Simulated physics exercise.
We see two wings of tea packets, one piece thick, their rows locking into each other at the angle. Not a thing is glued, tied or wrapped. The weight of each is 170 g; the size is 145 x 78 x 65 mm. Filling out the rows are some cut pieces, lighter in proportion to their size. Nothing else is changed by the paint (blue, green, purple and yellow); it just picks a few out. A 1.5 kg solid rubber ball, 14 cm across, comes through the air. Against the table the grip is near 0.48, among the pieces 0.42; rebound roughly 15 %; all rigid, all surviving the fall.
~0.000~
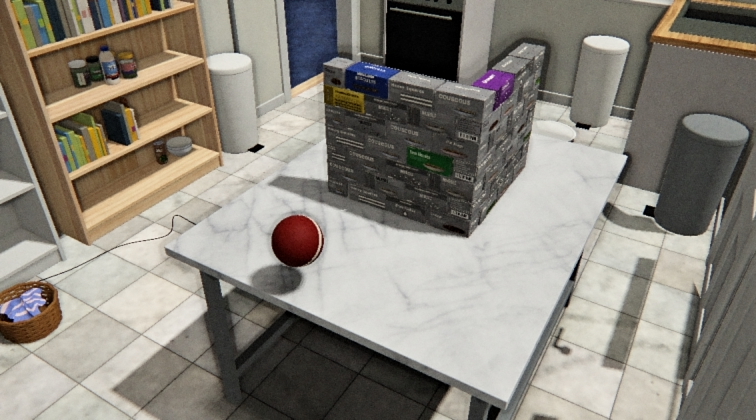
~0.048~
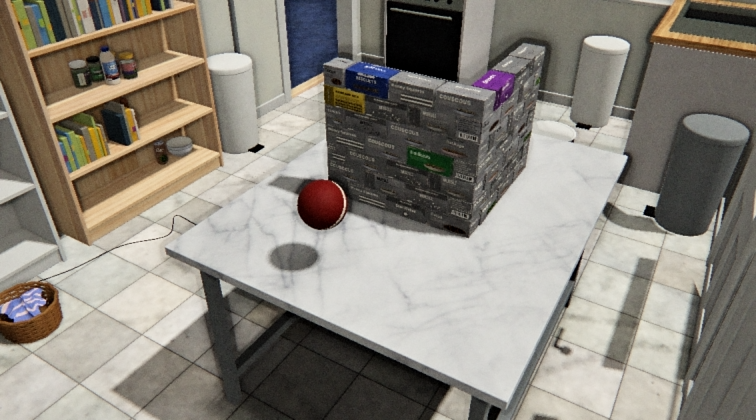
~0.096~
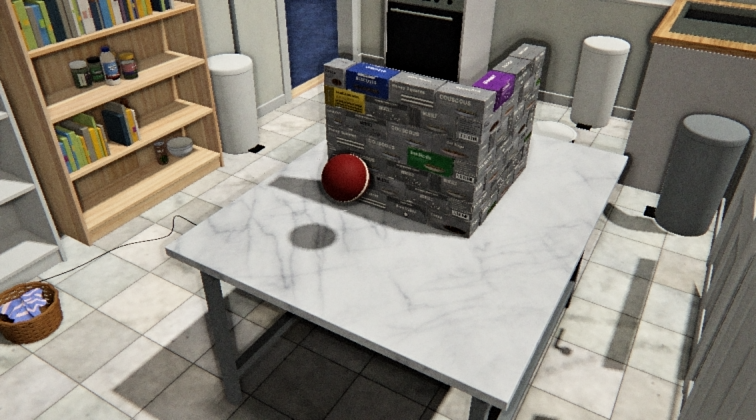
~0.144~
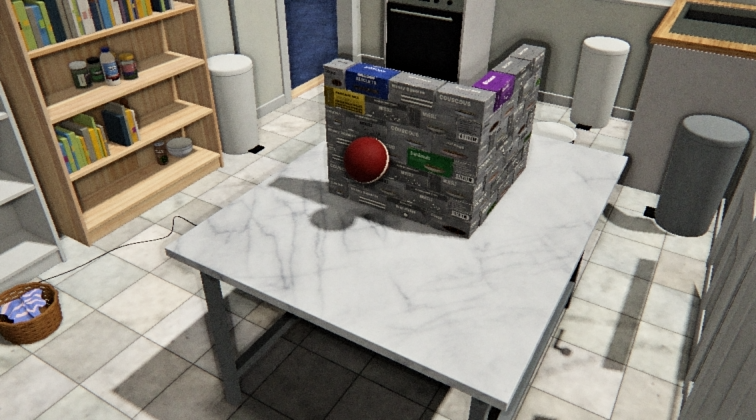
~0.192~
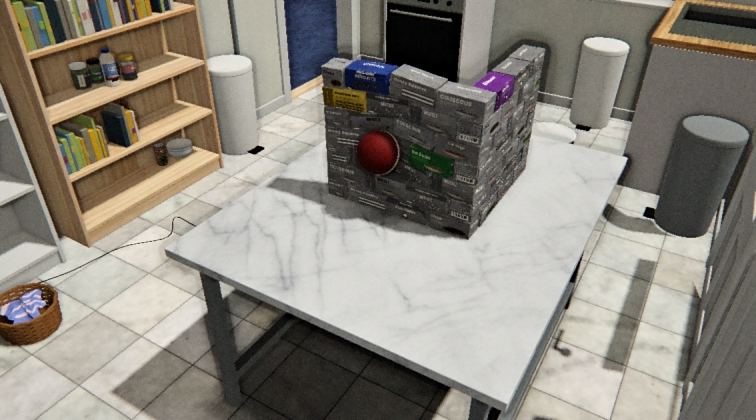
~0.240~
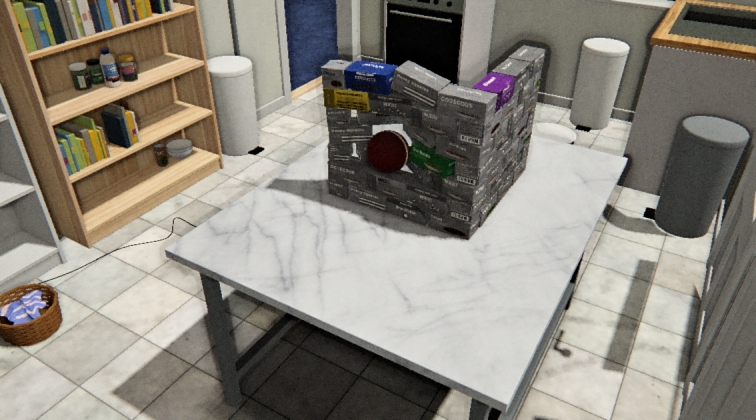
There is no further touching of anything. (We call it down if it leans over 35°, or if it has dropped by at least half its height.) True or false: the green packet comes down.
False.
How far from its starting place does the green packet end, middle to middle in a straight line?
Start and end lie near 3 cm apart.
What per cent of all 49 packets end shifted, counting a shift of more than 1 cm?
I make it 35 per cent.
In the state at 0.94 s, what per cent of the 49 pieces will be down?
By that time it is 25 percent.
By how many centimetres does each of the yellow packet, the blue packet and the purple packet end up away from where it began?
Approx. shifts in cm - yellow: 54; blue: 54; purple: 0.
After 0.46 s, ball still moving; 5 of the 49 packets down; green packet shifted 38 mm; yellow packet leaning 20°.
After 0.94 s, ball still moving; 13 of the 49 packets down; green packet shifted 32 mm; yellow packet on its side.
At rest (2.3 s), ball rolling away; 13 of the 49 packets down; green packet shifted 32 mm; yellow packet upside down; blue packet upside down. As the last picture would show them, middles, green packet near (437, 154), yellow packet near (459, 163).
